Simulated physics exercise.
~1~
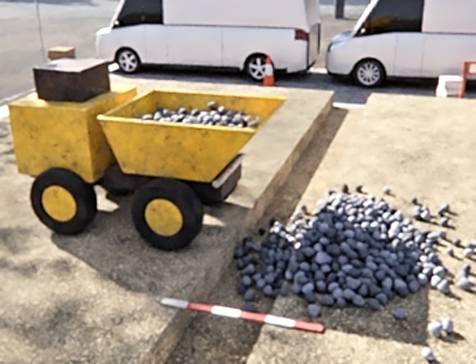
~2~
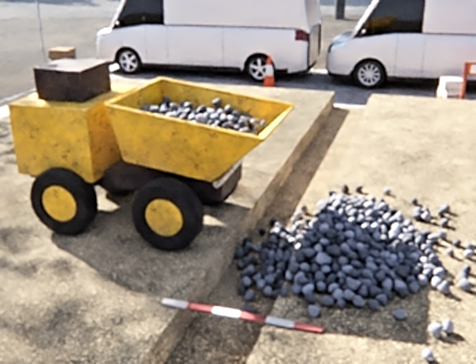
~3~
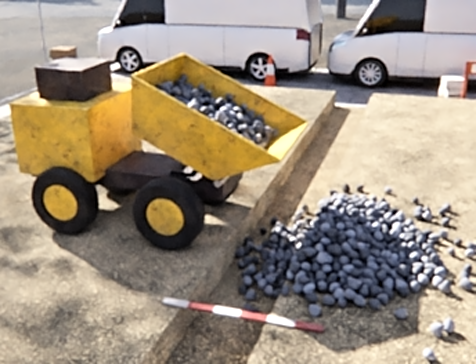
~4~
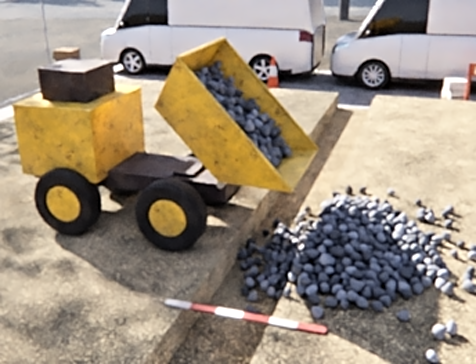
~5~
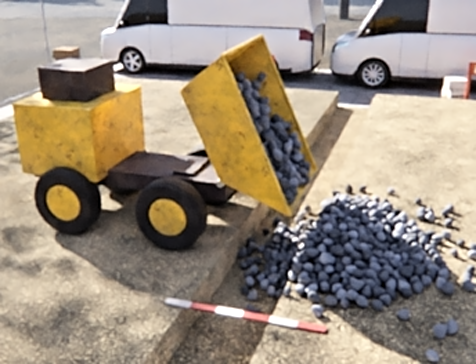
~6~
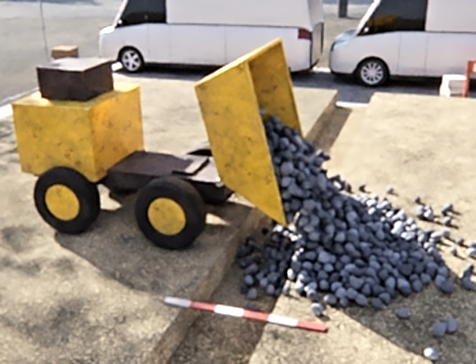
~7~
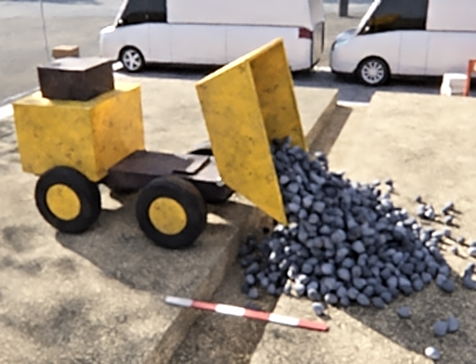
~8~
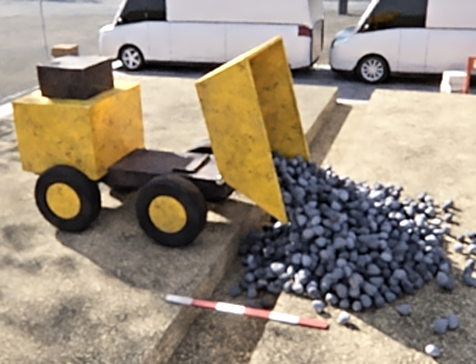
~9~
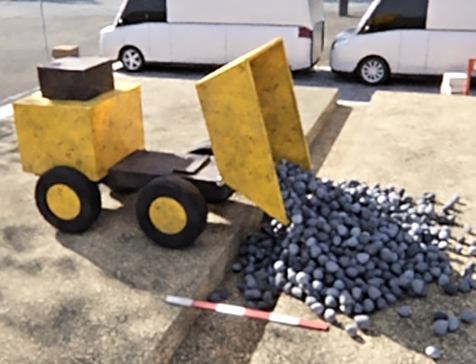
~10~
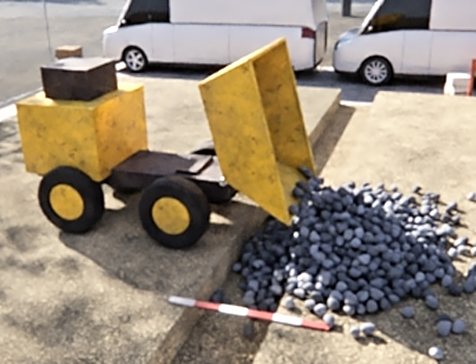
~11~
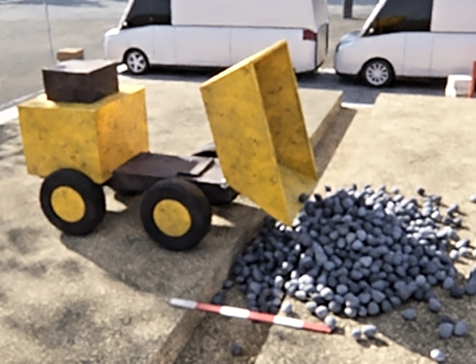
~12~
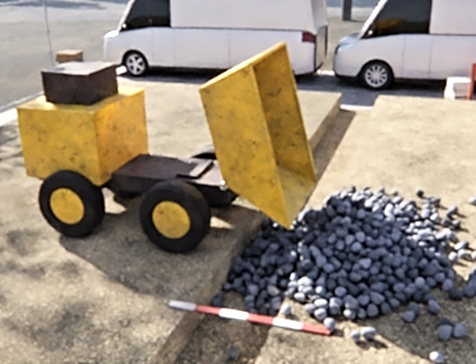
On paved ground near parked white vans, a yellow dumper tips its skip, pouring grey cobbles onto an existing heap until empty.
